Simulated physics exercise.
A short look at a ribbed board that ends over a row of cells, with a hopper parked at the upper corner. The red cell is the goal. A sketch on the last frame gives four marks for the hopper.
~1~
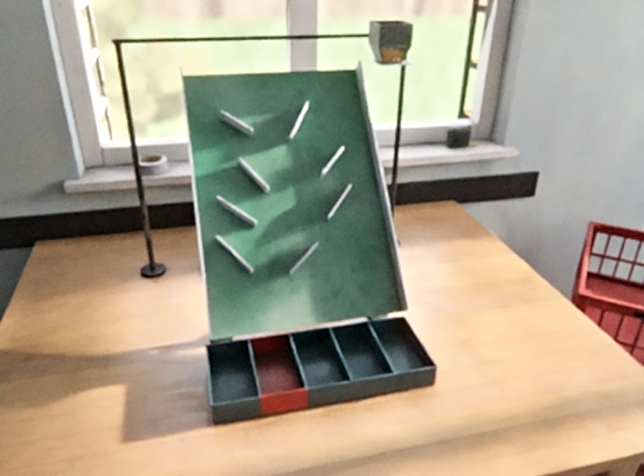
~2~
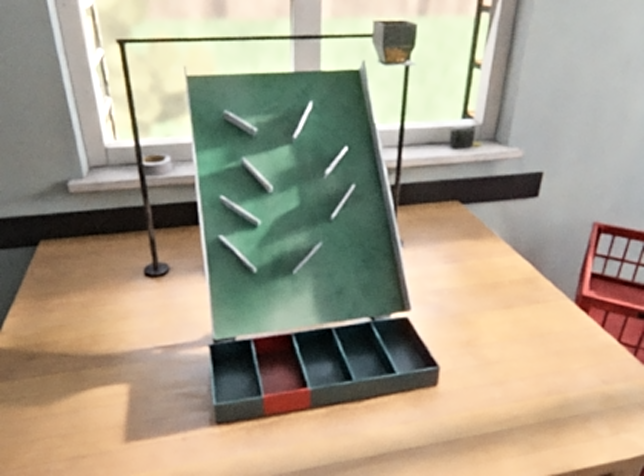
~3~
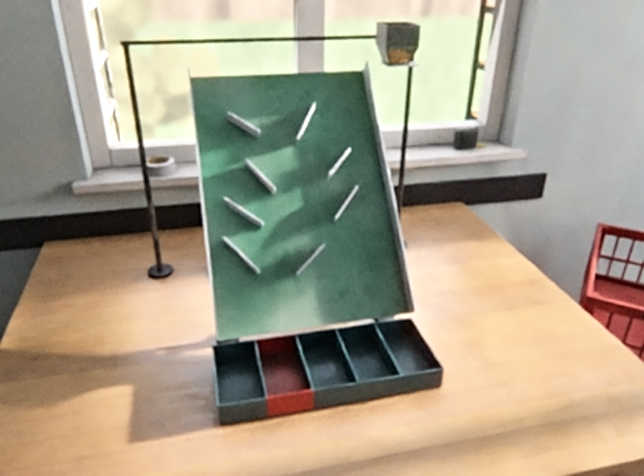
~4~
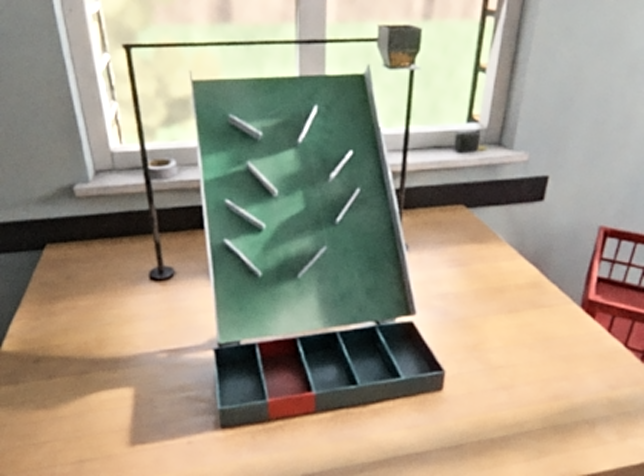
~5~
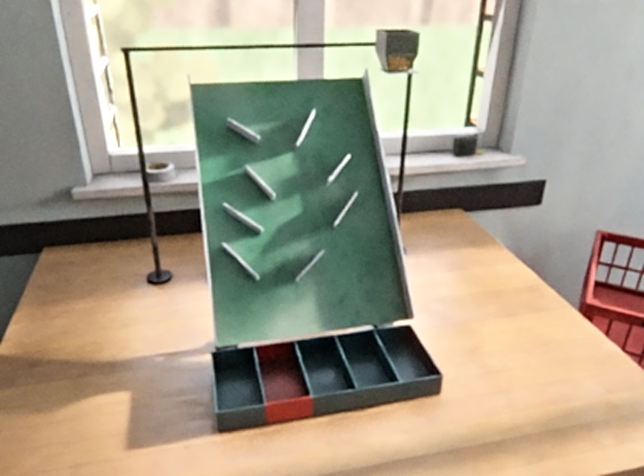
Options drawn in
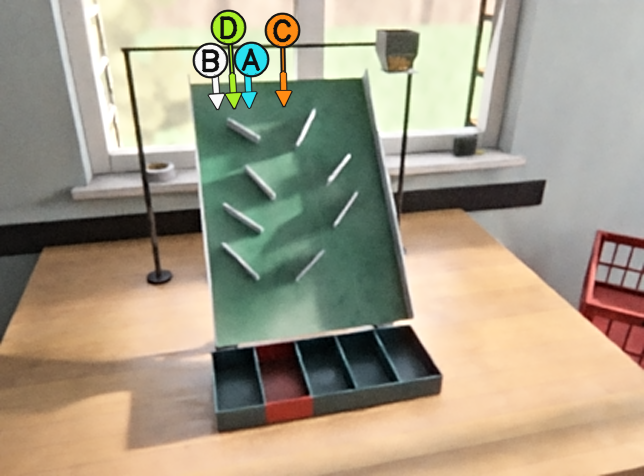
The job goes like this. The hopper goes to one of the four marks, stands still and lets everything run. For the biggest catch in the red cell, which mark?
Use mark C.
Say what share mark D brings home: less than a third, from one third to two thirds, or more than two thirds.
From one third to two thirds.
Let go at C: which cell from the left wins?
The second.
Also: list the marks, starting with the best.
C, A, D, B.
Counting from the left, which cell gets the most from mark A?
The second from the left.
On the marked copy, mark A meets the board at (249, 102); mark B meets the board at (217, 103); mark C meets the board at (283, 100); mark D meets the board at (234, 102).
With A, about half in the red cell, about a third in other cells, a stray few outside the box.
With B, about a third in the red cell, about half in other cells, a small part outside the box.
With C, most in the red cell, a small part in other cells, a small part outside the box.
With D, about half in the red cell, about half in other cells, a stray few outside the box.
